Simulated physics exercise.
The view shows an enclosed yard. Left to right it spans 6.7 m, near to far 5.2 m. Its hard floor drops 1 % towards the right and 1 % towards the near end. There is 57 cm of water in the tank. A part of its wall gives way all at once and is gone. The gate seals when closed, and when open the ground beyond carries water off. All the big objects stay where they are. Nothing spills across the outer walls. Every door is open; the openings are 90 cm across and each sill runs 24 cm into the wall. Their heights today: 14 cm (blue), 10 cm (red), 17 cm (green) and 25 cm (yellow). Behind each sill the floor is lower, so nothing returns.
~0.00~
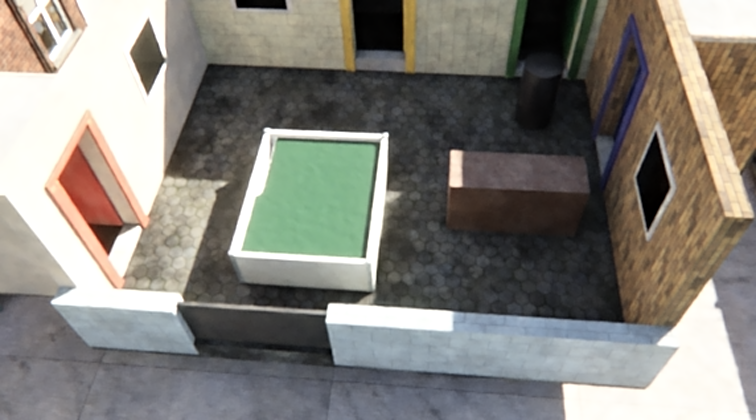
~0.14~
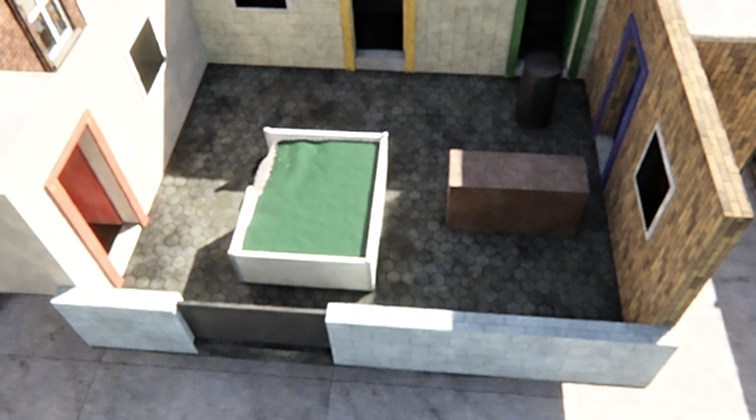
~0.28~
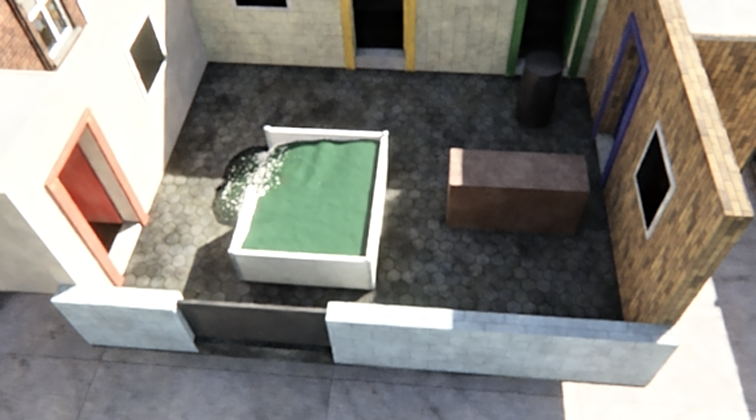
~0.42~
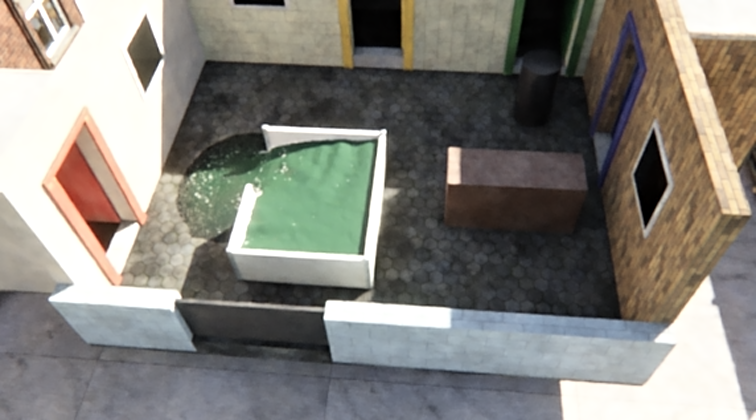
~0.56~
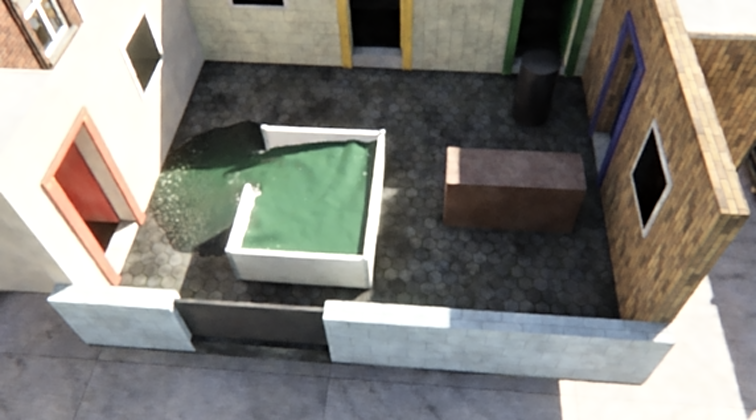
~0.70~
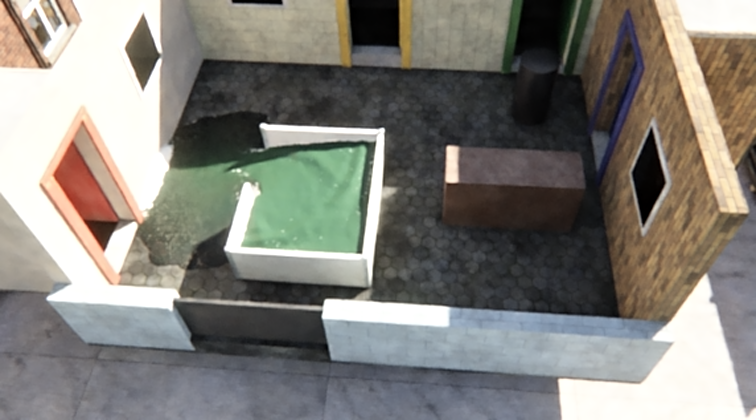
Green water pours through a gap in the white tank's left side and spreads across the dark yard floor.
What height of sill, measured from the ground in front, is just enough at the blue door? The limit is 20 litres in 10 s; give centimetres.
About 9 cm.
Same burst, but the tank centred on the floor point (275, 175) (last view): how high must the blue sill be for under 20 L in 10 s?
Some 8.5 cm.
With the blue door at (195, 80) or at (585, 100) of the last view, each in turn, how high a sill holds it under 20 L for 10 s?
About 17 and 7.0 cm.
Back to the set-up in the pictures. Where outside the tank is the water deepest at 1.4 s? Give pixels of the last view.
Around (168, 180).
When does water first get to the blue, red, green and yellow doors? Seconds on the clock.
Blue 5.5 s, red 0.9 s, green 4.5 s, yellow 2.8 s.
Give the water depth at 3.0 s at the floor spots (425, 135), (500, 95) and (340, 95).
In that order: 0, 0 and 2 cm.
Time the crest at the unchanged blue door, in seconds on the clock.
Around 7.5 s.
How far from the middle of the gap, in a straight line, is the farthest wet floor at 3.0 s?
Some 3.2 m out.
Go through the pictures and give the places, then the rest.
In the first frame, still water, 57 cm deep, in the tank at (314, 195); the blue door at (616, 114) is dry.
In the second frame, the front is at a hidden place, 0.2 m from the gap at (267, 180); 0.2 m2 of floor is wet, 57 cm left at the back.
In the third frame, water pours out at (267, 180) and has run 0.7 m, to (219, 207); about 9 cm deep outside, 57 cm at the back.
In the fourth frame, water pours out at (265, 179) and has run 1.3 m, to (183, 188); about 6 cm deep outside, 57 cm at the back.
In the fifth frame, water pours out at (264, 179) and has run 1.7 m, to (150, 198); about 5 cm deep outside, 56 cm at the back.
In the sixth frame, the front is at (137, 230), 1.7 m from the gap at (263, 178); 3.6 m2 of floor is wet, 50 cm left at the back; the blue door at (612, 109), 5.1 m from the gap, is still 5.1 m from the nearest water.
After 1.4 s water covers 15 % of the floor, deepest (35 cm) near (168, 180); it has not reached the blue door.
After 3.0 s water covers 35 % of the floor, deepest (26 cm) near (202, 64); it has not reached the blue door.
After 10.0 s water covers 95 % of the floor, deepest (14 cm) near (609, 353); 11 cm at the blue door, 0 litres in over its 14 cm sill.
At the blue door as built, the water arrived by 5.4 s and peaked near 14 cm at 7.6 s.
With a sill of 8 cm, 30 litres would have come in within the 10 s; with 11 cm, 7 litres. So under 20 litres takes about 9 cm.
